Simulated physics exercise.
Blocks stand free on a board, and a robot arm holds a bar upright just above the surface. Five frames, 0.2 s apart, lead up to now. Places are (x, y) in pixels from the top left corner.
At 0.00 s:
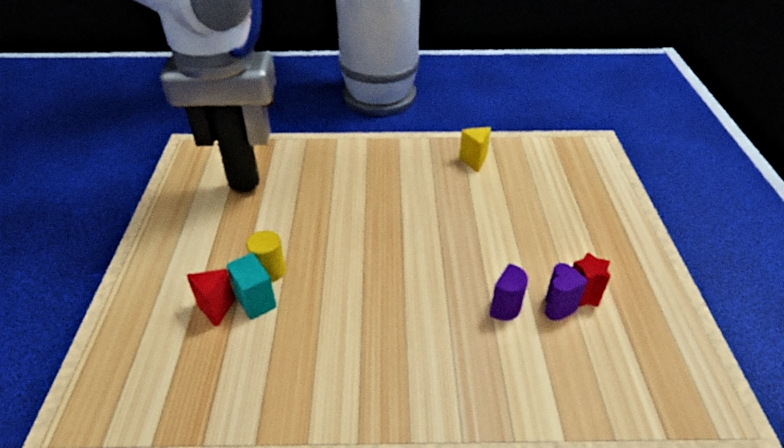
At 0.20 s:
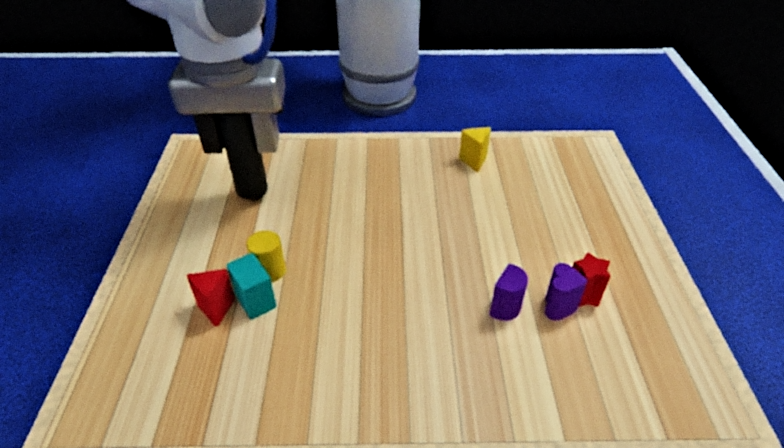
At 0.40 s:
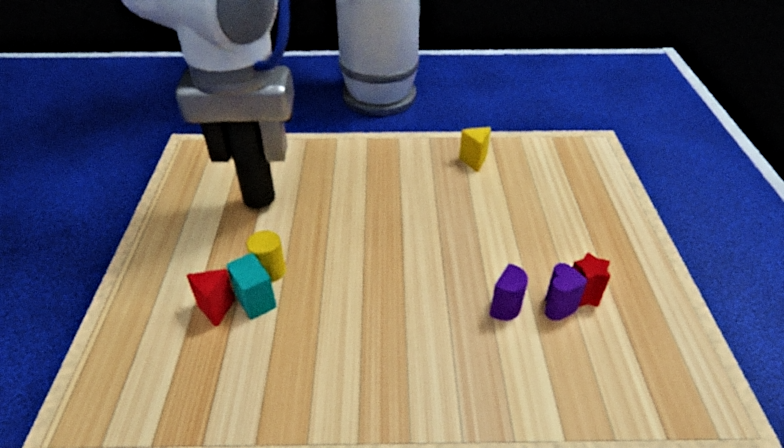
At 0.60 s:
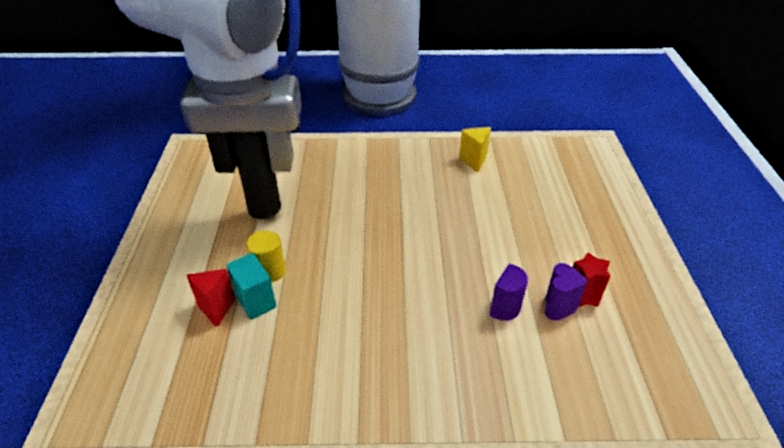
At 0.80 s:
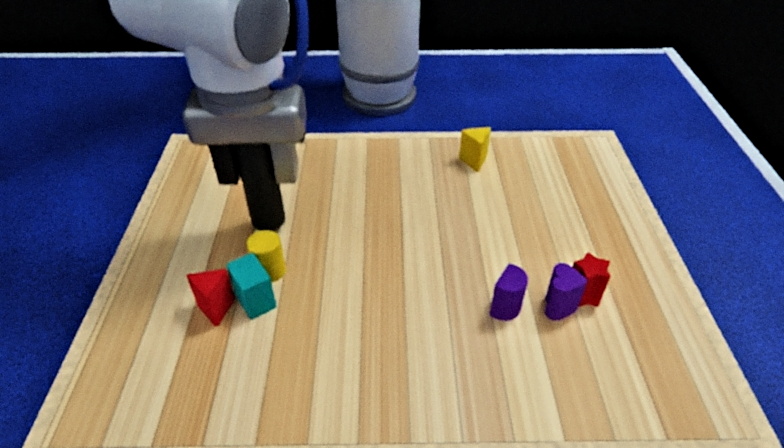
A robot arm moves a black bar slightly right and forward while the colored blocks stay still.
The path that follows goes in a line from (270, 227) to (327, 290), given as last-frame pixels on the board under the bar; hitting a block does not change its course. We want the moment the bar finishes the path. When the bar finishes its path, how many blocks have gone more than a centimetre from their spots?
One moves.
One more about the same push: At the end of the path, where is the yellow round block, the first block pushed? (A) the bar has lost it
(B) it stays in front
I choose A.
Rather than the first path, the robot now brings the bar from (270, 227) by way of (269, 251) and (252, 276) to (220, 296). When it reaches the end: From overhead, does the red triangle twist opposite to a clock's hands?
No, it doesn't check out.
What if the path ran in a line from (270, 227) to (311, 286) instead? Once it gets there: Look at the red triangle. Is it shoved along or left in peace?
By then it is displaced.
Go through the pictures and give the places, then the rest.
In the first frame, tip of the bar at (244, 182), middles of tops, turquoise rectangular block at (248, 270), yellow round block at (263, 241).
In the second frame, bar at (252, 190), nothing pushed.
In the third frame, bar at (259, 198), nothing pushed.
In the fourth frame, bar at (265, 209), nothing pushed.
In the fifth frame, bar at (269, 220), turquoise rectangular block at (248, 270), yellow round block at (263, 241).
The first path, step by step. One third of the way, bar at (287, 240); nothing pushed yet.
Two thirds of the way, bar at (307, 262); yellow round block at (269, 251).
At the end, bar at (327, 283); turquoise rectangular block unmoved; yellow round block at (269, 251).
